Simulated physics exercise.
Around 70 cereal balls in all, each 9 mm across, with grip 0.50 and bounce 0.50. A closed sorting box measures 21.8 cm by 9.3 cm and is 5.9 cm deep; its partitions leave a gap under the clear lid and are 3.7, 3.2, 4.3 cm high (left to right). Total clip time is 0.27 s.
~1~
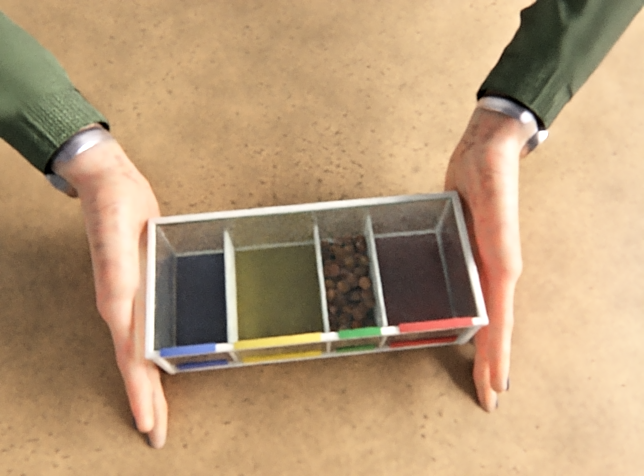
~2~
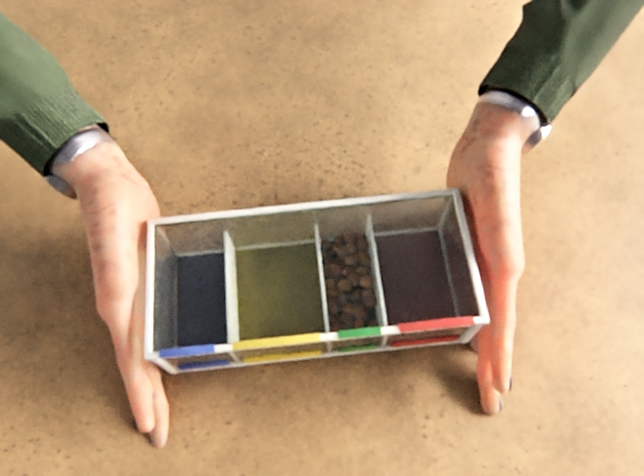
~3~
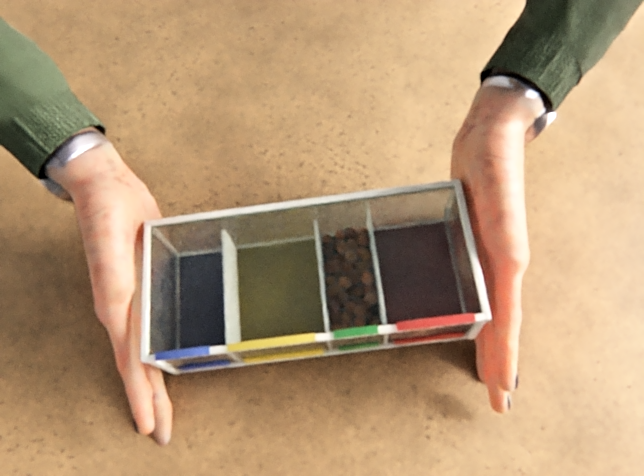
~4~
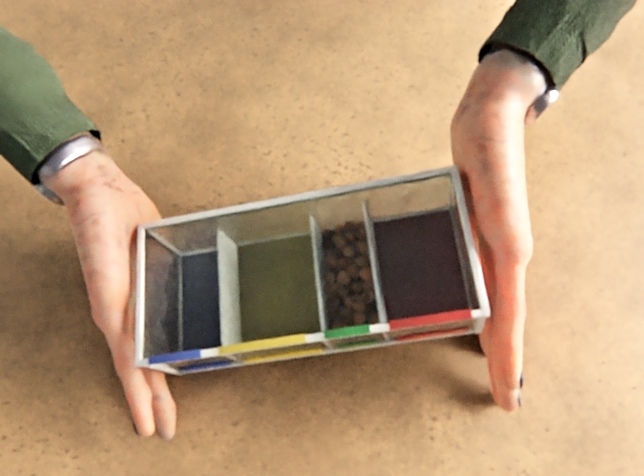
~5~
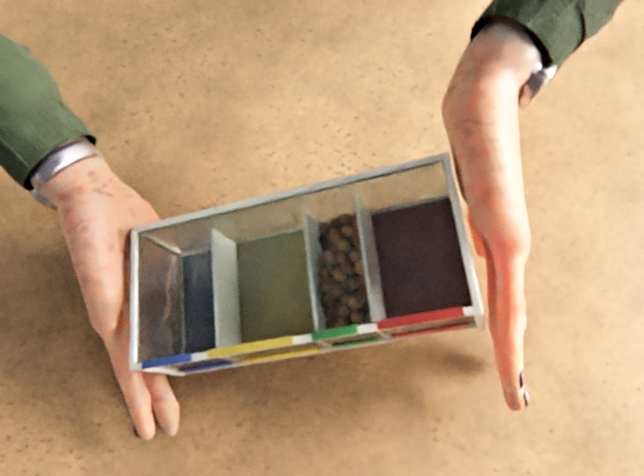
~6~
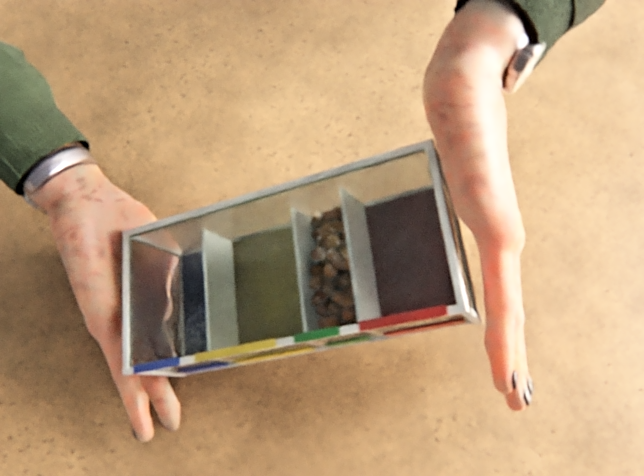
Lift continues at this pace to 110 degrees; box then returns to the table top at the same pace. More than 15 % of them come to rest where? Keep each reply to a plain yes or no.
Here goes: Red compartment no; blue compartment yes; green compartment no; yellow compartment no.
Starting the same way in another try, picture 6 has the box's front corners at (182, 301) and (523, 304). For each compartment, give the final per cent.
The compartments end with red 55 per cent, blue 0 per cent, green 45 per cent and yellow 0 per cent.
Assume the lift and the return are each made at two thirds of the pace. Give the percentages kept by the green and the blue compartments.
Then green would get 0 per cent, while blue would get 90 per cent.
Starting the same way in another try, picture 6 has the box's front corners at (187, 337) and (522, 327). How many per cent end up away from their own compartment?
It would come to roughly 55 percent.
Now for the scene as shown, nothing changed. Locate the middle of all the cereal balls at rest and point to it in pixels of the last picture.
Centre at rest, approx.: (212, 331) px.
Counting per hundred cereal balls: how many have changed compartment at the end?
I'd put it at about 100 per cent.
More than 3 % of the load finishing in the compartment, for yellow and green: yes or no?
So yellow is a pass and green is a miss.
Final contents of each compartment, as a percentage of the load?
Red 0, blue 90, green 0, yellow 10.
Then, 0.84 s after the last picture, tilt 109 degrees; blue 10 %, green 40 %, yellow 50 %.
Then, 1.41 s after the last picture, tilt 47 degrees; blue 90 %, yellow 10 %.
Then, 2.03 s after the last picture, tilt 0 degrees; blue 90 %, yellow 10 %.
In the end, red 0 %, blue 90 %, green 0 %, yellow 10 %.
